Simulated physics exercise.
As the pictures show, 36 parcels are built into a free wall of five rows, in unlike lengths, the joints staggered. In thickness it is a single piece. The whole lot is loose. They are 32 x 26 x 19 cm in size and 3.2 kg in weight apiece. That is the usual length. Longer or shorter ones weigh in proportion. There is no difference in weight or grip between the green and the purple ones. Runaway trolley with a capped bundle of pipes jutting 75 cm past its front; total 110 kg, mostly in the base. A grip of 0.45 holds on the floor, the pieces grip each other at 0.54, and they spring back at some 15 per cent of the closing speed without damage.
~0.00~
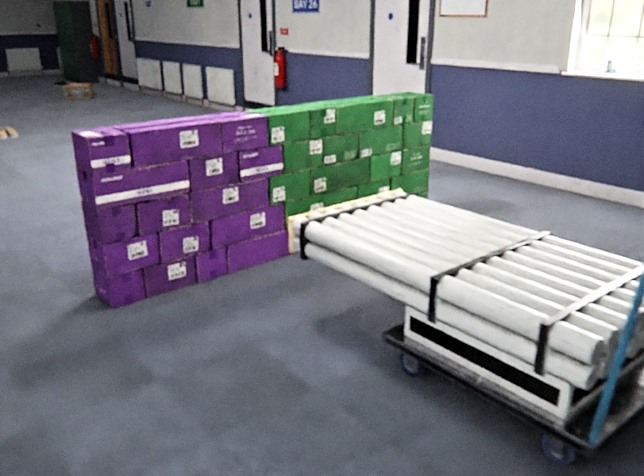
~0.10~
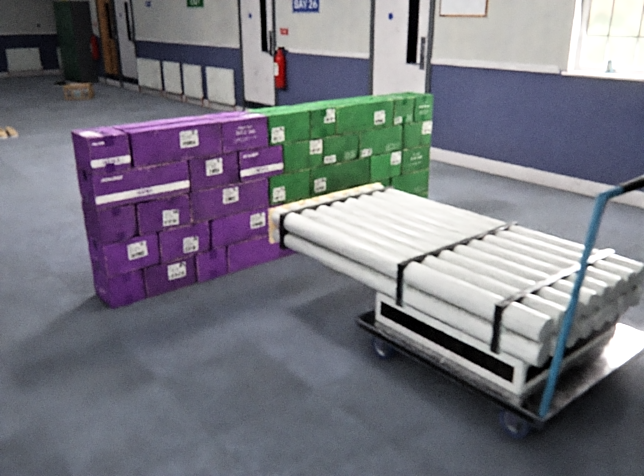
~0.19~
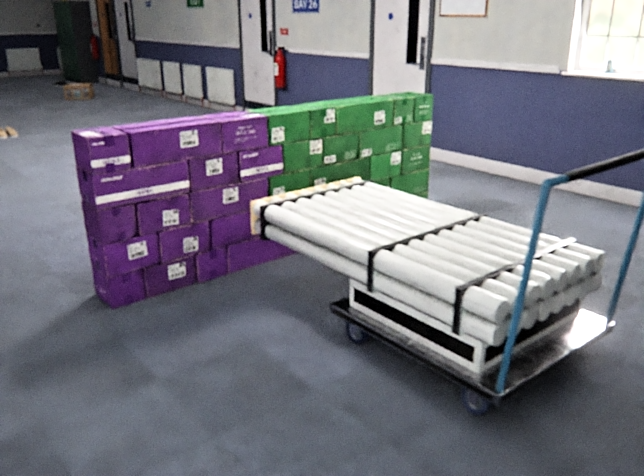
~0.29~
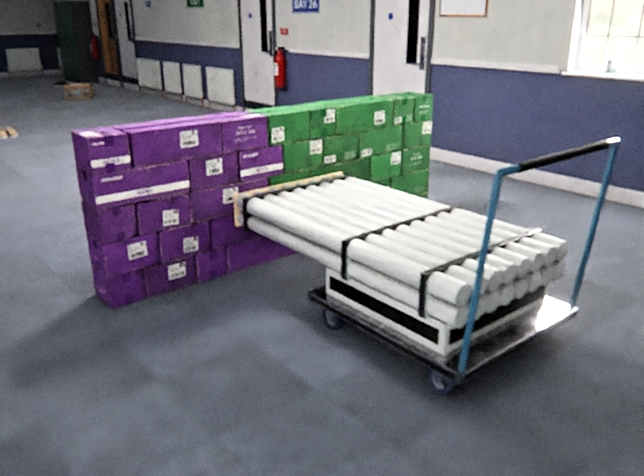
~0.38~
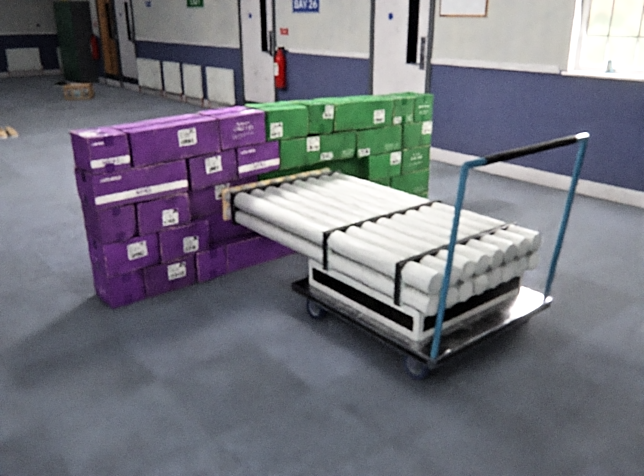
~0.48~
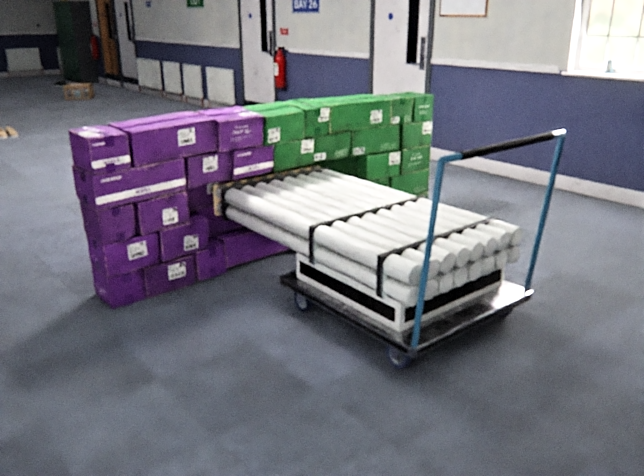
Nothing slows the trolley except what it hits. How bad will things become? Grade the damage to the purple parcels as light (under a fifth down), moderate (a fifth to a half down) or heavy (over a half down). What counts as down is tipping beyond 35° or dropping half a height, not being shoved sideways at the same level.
Moderate.
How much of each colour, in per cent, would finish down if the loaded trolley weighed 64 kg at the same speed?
Result: Green 60 and purple 40 in a hundred.
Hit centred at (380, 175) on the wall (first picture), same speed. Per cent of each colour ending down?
For green it's 60 per cent, for purple 0 per cent.
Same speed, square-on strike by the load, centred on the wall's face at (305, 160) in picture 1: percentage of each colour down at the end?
Then green would be 60 per cent down and purple 30 per cent.
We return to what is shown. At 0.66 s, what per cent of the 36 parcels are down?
By that time it is 10 percent.
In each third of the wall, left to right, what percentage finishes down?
Per cent - left 20, middle 90, right 30.
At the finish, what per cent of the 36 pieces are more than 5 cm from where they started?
I count 55 % as shifted.
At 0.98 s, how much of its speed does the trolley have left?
0.8 m/s, roughly.
Around 0.66 s, load 36 cm past the wall's line, still rolling; 2 of the 16 purple parcels down (4 of 36 in all colours); top purple parcel displaced 20 mm; top green parcel tipped 19°.
Around 0.98 s, load 62 cm past the wall's line, still rolling; 5 of the 16 purple parcels down (10 of 36 in all colours); top purple parcel displaced 24 mm; top green parcel tipped 52°, 8 cm lower.
Around 1.52 s, load 91 cm past the wall's line, still rolling; 6 of the 16 purple parcels down (16 of 36 in all colours); top purple parcel displaced 25 mm; top green parcel on its side.
Finally (2.3 s), load 97 cm past the wall's line, stopped; 6 of the 16 purple parcels down (17 of 36 in all colours); top purple parcel displaced 25 mm; top green parcel on its side. That is 38 per cent. Seen by the last camera, middles, top purple parcel near (99, 151), top green parcel near (227, 140).
